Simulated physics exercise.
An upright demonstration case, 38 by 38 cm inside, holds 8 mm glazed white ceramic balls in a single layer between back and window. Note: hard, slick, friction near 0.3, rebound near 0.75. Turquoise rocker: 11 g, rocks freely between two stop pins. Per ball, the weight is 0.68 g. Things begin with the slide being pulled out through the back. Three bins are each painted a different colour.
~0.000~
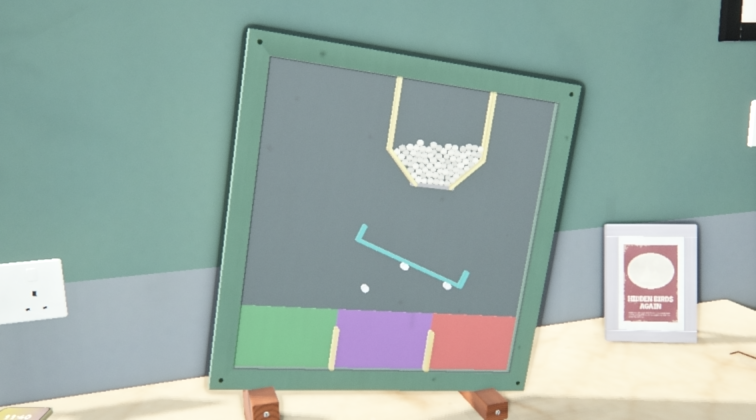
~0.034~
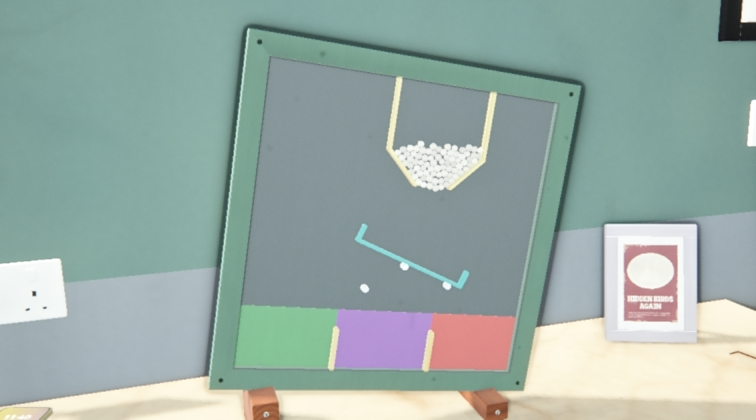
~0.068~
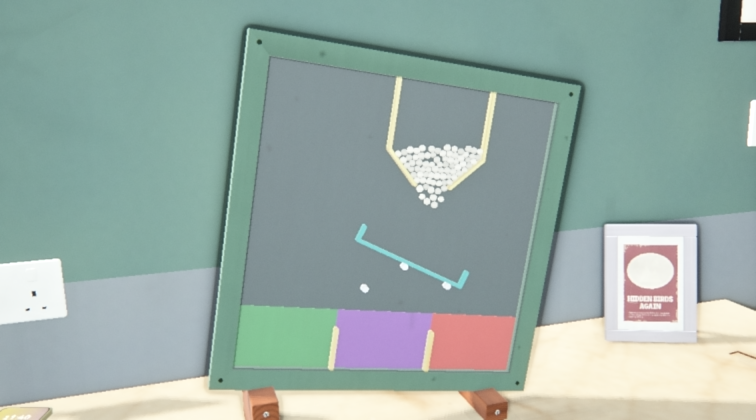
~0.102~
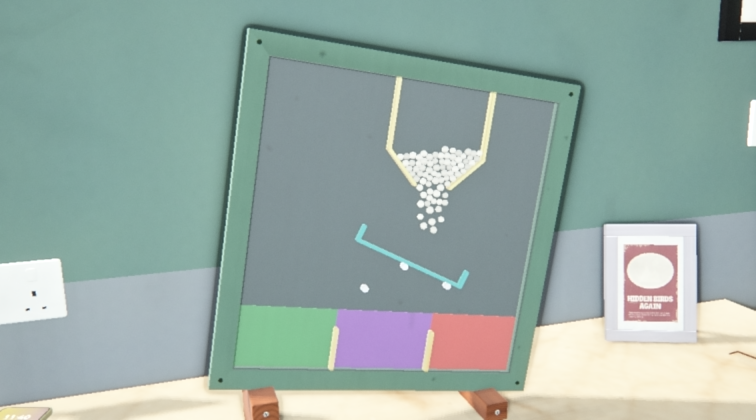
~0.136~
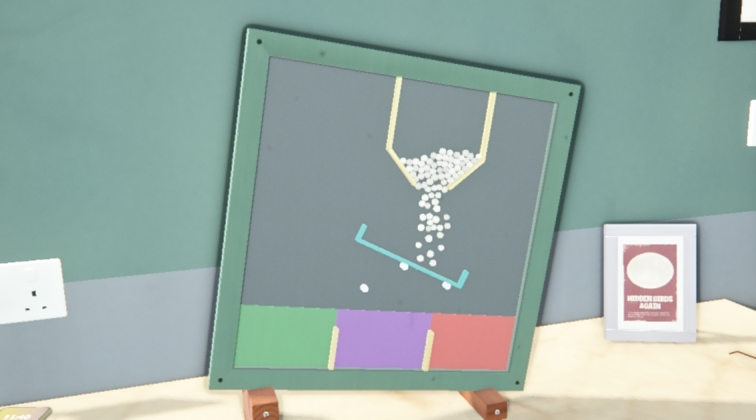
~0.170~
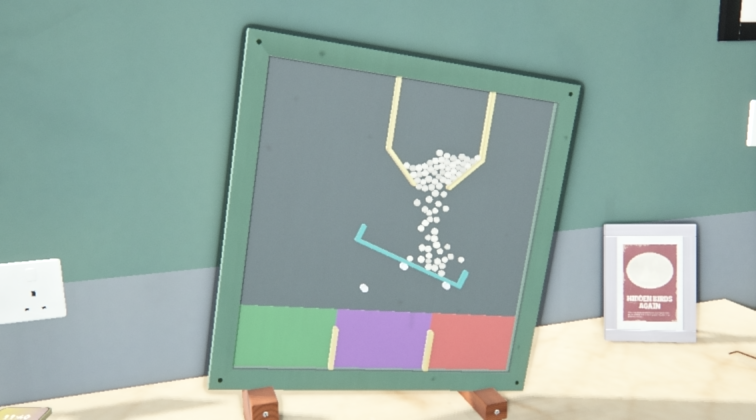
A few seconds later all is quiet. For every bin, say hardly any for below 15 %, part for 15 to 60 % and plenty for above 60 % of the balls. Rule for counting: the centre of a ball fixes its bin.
Red: Part; purple: Hardly any; green: Hardly any.
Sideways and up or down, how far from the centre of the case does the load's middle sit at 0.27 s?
Roughly 6 centimetres to the right and 1 centimetres below.
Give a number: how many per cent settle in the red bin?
Something close to 45 in a hundred ends up there.
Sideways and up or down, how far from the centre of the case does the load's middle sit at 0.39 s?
Some 6 cm right and 5 cm below.
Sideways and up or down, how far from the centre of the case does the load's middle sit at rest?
Right: About 7 cm; below: About 12 cm.
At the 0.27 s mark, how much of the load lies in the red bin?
Share: Near 0 per cent.
After 0.27 s, the balls' middle is 6 cm right of and 1 cm below the centre; nothing in the marked areas; turquoise rocker right end down 29°.
After 0.39 s, the balls' middle is 6 cm right of and 5 cm below the centre; red 5 %; turquoise rocker right end down 29°.
After 0.62 s, the balls' middle is 7 cm right of and 10 cm below the centre; red 30 %; turquoise rocker right end down 29°.
All still by 1.8 s, red 45 %, purple 0 %, green 0 %, elsewhere 55 %; turquoise rocker right end down 29°.
